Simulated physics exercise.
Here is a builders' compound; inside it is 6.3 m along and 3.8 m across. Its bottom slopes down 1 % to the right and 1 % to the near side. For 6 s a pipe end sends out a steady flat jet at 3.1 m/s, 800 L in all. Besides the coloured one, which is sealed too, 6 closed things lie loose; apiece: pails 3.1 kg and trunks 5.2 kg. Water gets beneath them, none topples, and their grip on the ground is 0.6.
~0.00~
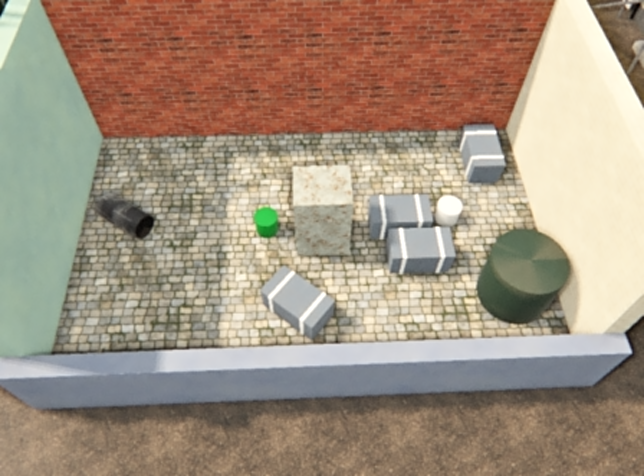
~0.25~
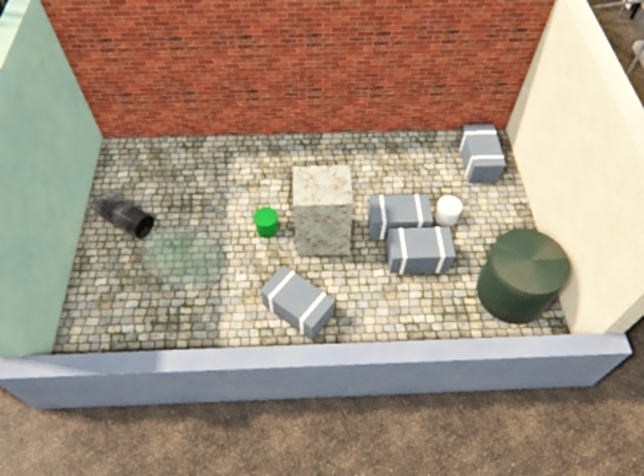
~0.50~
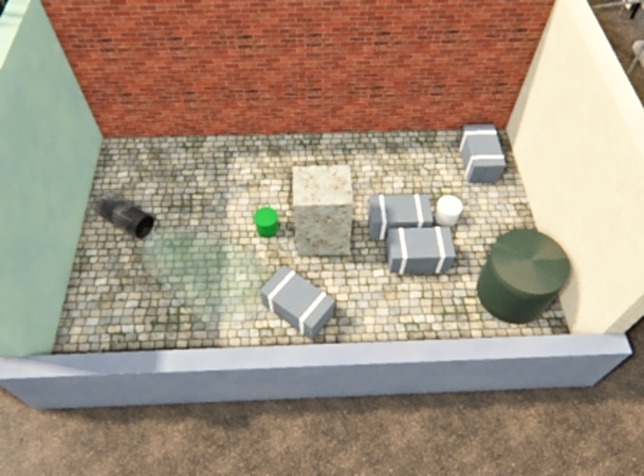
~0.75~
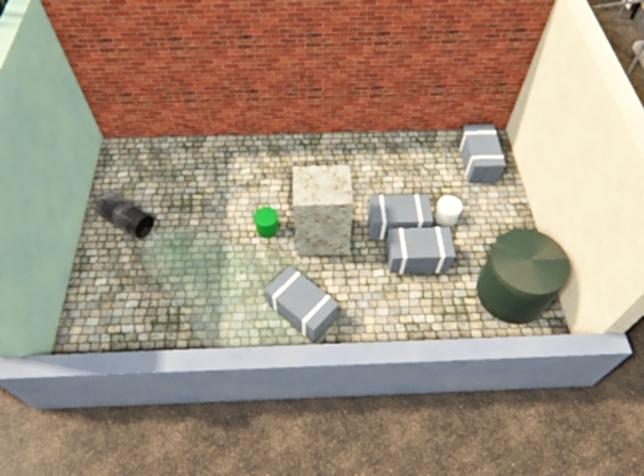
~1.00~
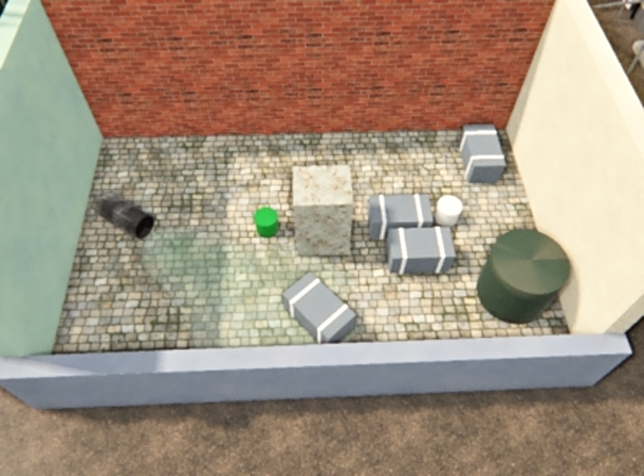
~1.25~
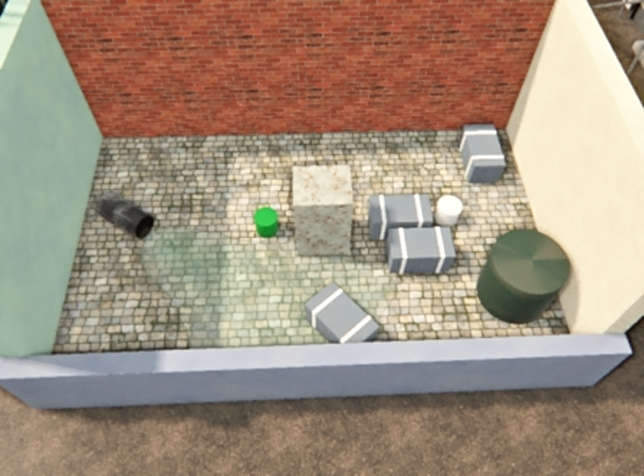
At the start, a green pail, grey trunks and other objects stand on dry paving in a walled yard. Water then pours from the dark pipe at left and spreads toward the near wall and rightward, and the nearest trunk slides right and nearer that wall while the green pail stays put.
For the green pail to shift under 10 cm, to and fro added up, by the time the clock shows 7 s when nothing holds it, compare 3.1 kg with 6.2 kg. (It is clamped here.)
I expect that the smaller load will do.
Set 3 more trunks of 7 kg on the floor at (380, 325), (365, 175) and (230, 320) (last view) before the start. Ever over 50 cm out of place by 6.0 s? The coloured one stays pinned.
In turn: Past it, under, more.
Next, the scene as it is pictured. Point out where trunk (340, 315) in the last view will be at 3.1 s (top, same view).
Near (489, 309).
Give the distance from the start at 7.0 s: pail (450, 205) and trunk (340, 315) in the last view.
In turn: 100 cm, 200 cm.
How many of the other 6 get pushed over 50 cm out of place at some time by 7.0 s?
I count 5.
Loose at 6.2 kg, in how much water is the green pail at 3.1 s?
Roughly 0 cm.
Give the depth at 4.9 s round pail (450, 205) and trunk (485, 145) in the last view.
Roughly 3 and 2 cm.
After 1.8 s the green pail would be 0 cm from its start with 3.1 kg and 0 cm from its start with 6.2 kg; 0 cm of water round it then.
After 3.1 s the green pail would be 0 cm from its start with 3.1 kg and 0 cm from its start with 6.2 kg; 0 cm of water round it then.
After 4.9 s the green pail would be 0 cm from its start with 3.1 kg and 0 cm from its start with 6.2 kg; 1 cm of water round it then.
After 7.0 s the green pail would be 0 cm from its start with 3.1 kg and 0 cm from its start with 6.2 kg; 1 cm of water round it then.
